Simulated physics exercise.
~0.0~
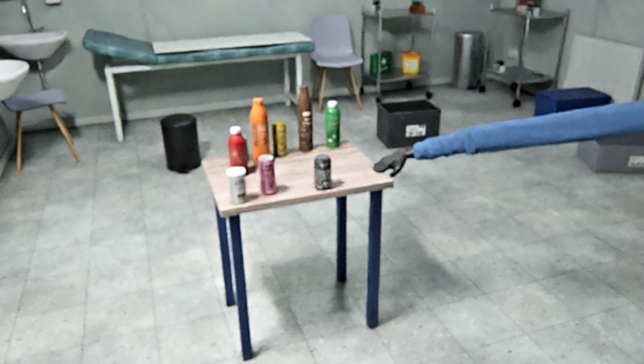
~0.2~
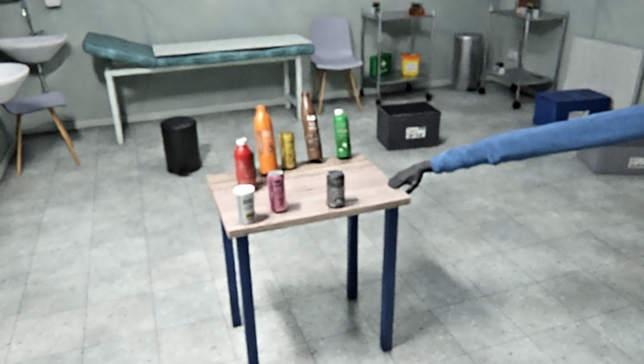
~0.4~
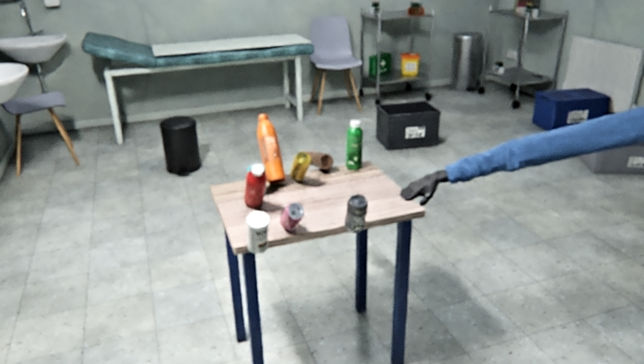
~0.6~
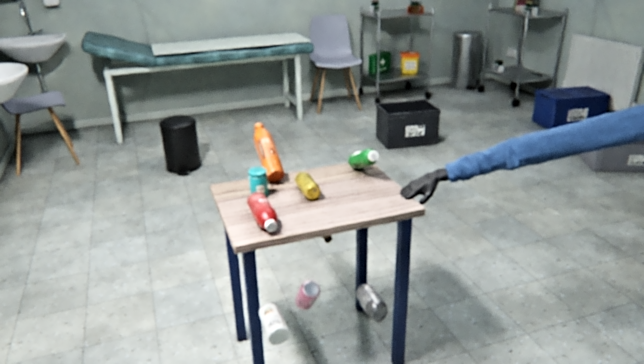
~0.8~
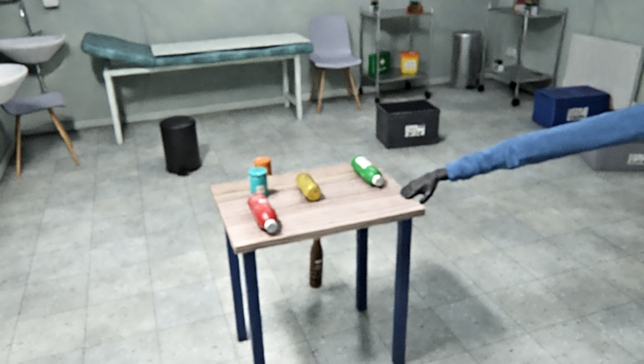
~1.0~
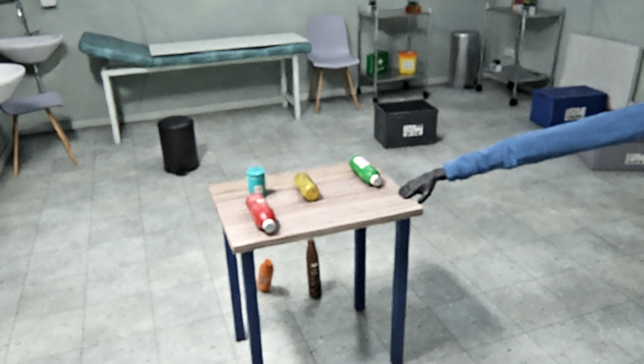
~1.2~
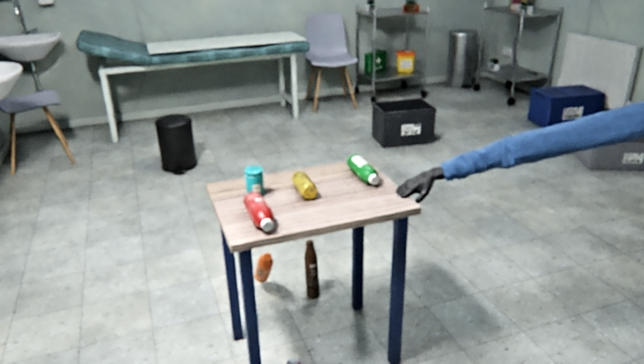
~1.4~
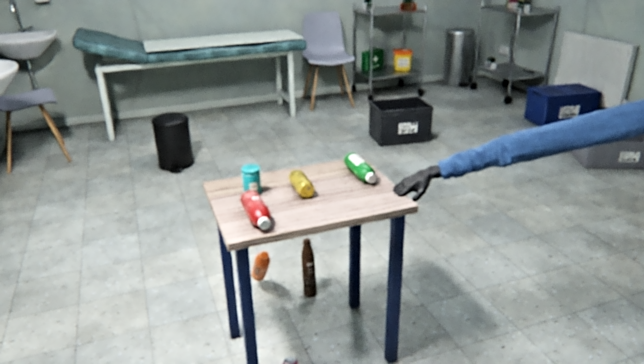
In a clinic-like room, a gloved hand at the edge of a small table crowded with bottles and cans stayed there as the table jerked toward us, toppling most of them; several fell off, leaving three lying and a turquoise container upright.
